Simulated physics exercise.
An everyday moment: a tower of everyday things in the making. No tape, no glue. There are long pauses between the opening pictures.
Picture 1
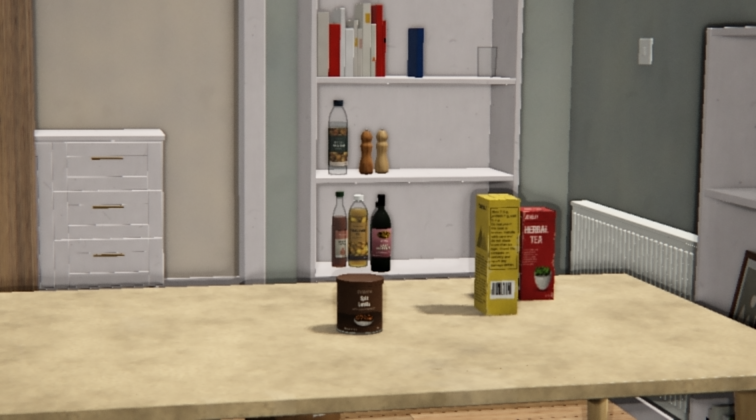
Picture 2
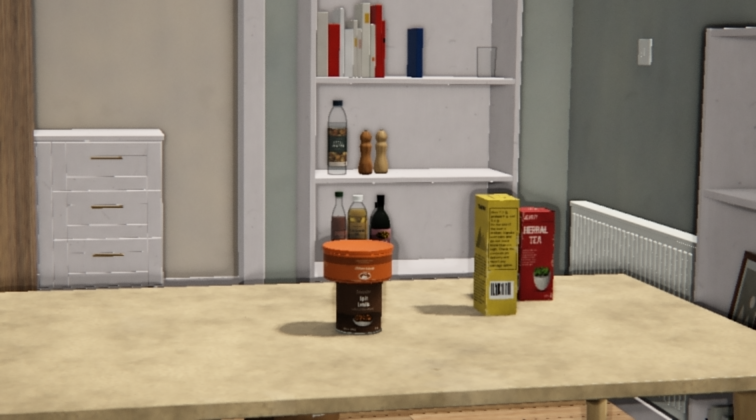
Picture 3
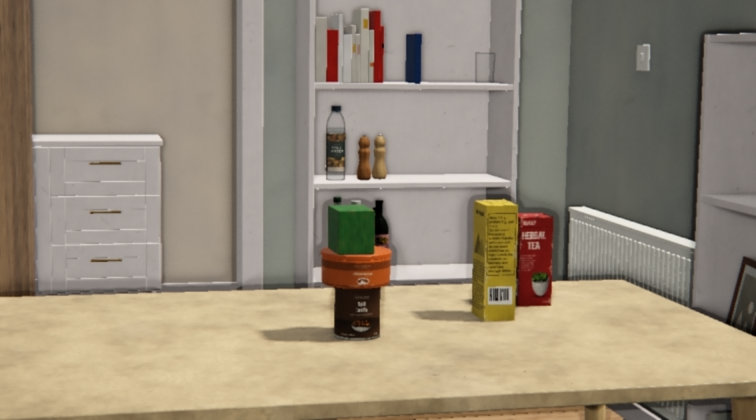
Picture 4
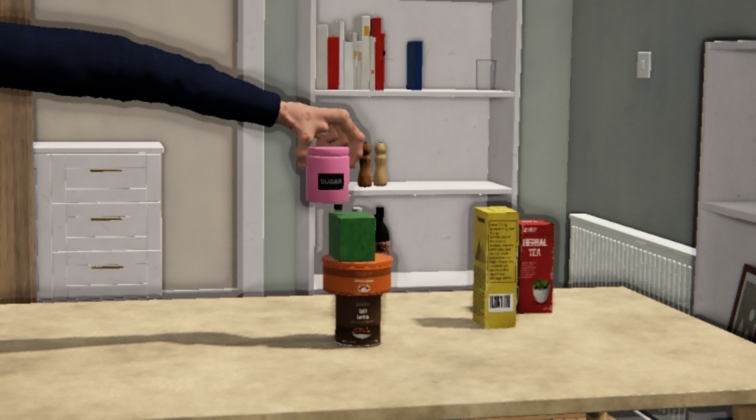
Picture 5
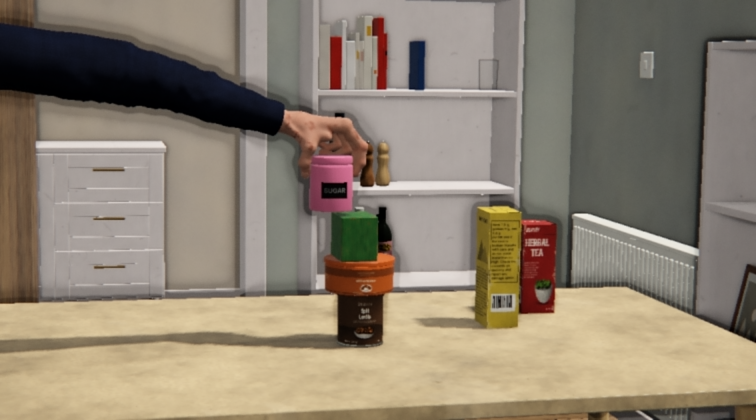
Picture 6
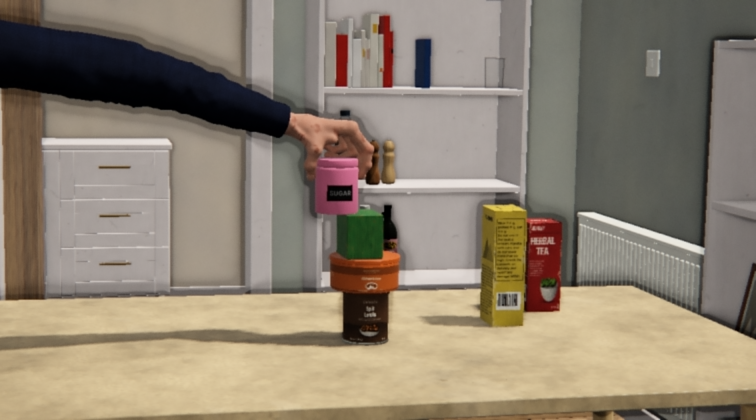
The video shows a brown pot on a table beside yellow and red cartons, then topped by an orange tub and a green block, before a hand lowers a pink sugar jar onto the block and keeps holding it.
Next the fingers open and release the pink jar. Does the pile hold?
It gives way.
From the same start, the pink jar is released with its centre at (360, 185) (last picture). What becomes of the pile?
Then it keeps its balance.
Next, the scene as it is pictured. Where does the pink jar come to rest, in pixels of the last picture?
Around (323, 325).
Then, 0.40 s on from there, pink jar now fallen.
Then, 0.50 s on from there, things are still on the move.
Then, 0.60 s on from there, orange tub shifted a little; green block shifted a little.
Then, 2.00 s on from there, pink jar resting near (322, 324).
In the end, fallen, pink jar; the other 5 unmoved. At the end, from the last picture's camera, pink jar near (323, 325). The pile loses its balance.
